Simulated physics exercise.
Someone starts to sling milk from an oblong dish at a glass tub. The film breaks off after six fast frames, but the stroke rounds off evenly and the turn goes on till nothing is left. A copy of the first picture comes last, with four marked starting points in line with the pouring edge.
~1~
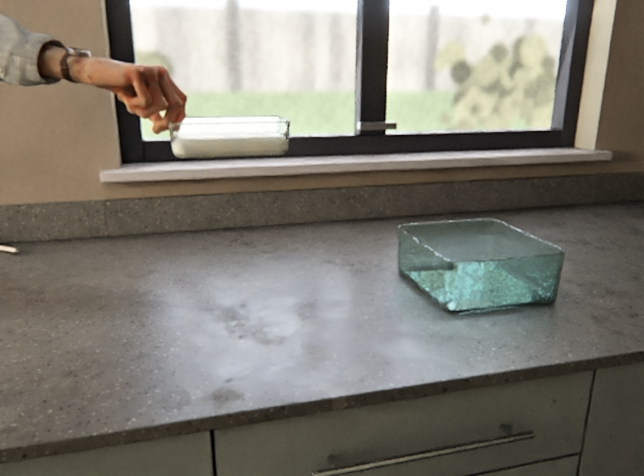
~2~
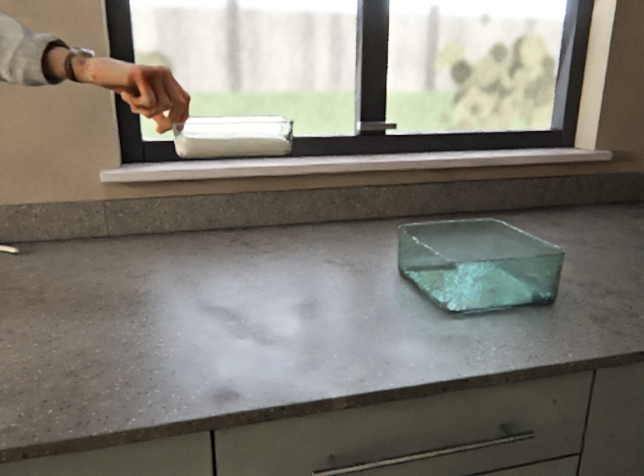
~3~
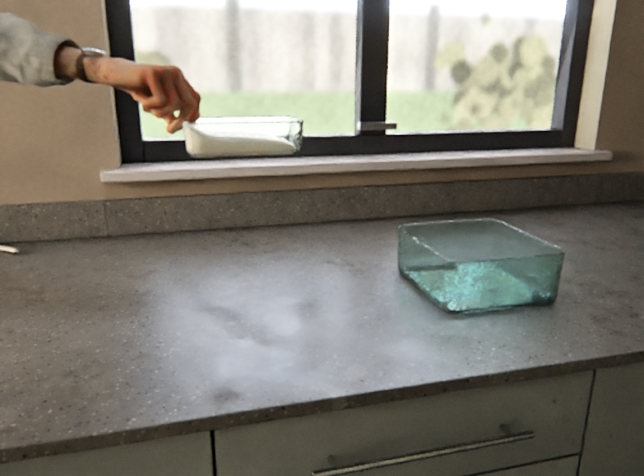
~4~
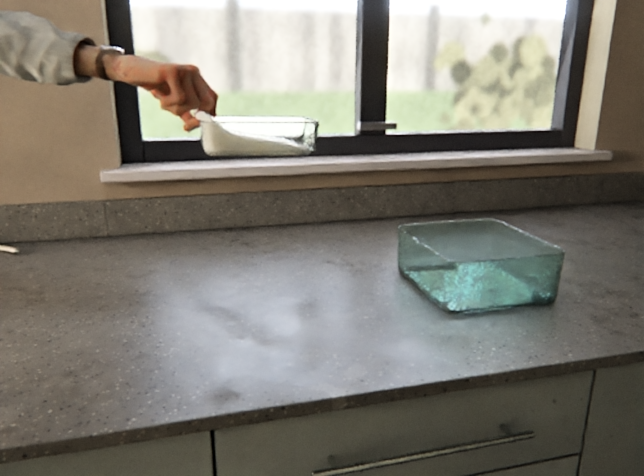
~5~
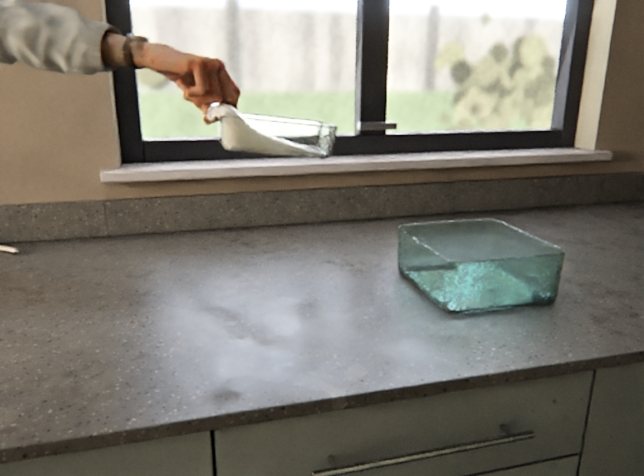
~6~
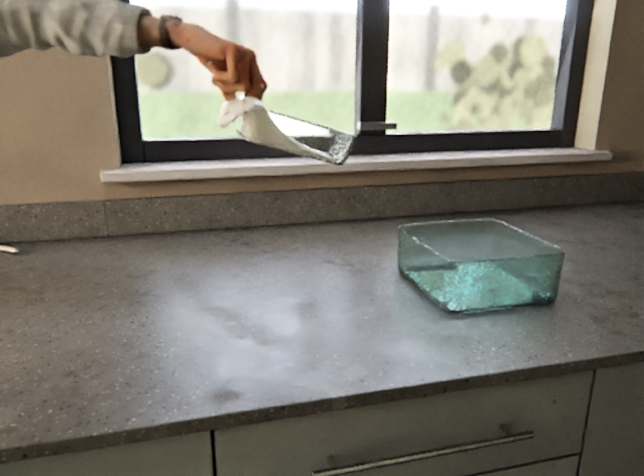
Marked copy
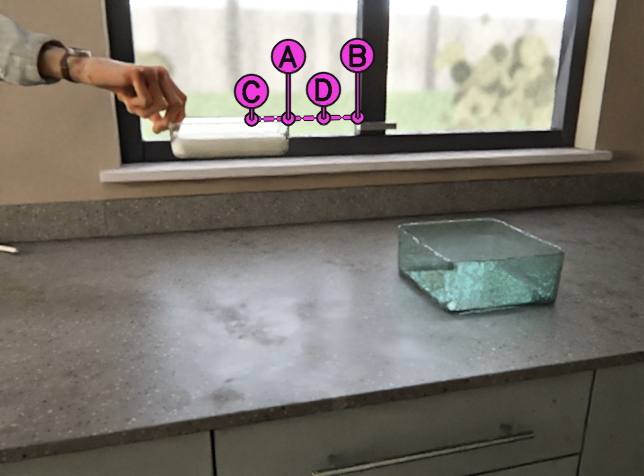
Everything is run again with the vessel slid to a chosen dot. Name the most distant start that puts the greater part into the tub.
D is the one.
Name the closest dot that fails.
It is A.
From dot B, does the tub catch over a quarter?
Yes.
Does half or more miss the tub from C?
Yes, it does.
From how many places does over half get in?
Two of the four.
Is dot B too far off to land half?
No, not at all.
On the marked copy, A at (288, 118); B at (357, 117); C at (251, 119); D at (323, 117).
Choosing A, about 16 % lands in the tub, 82 % falls short.
Choosing B, about 71 % lands in the tub, 19 % falls short and 10 % goes beside or beyond.
Choosing C, about 4 % lands in the tub, 95 % falls short.
Choosing D, about 63 % lands in the tub, 28 % falls short and 9 % goes beside or beyond.
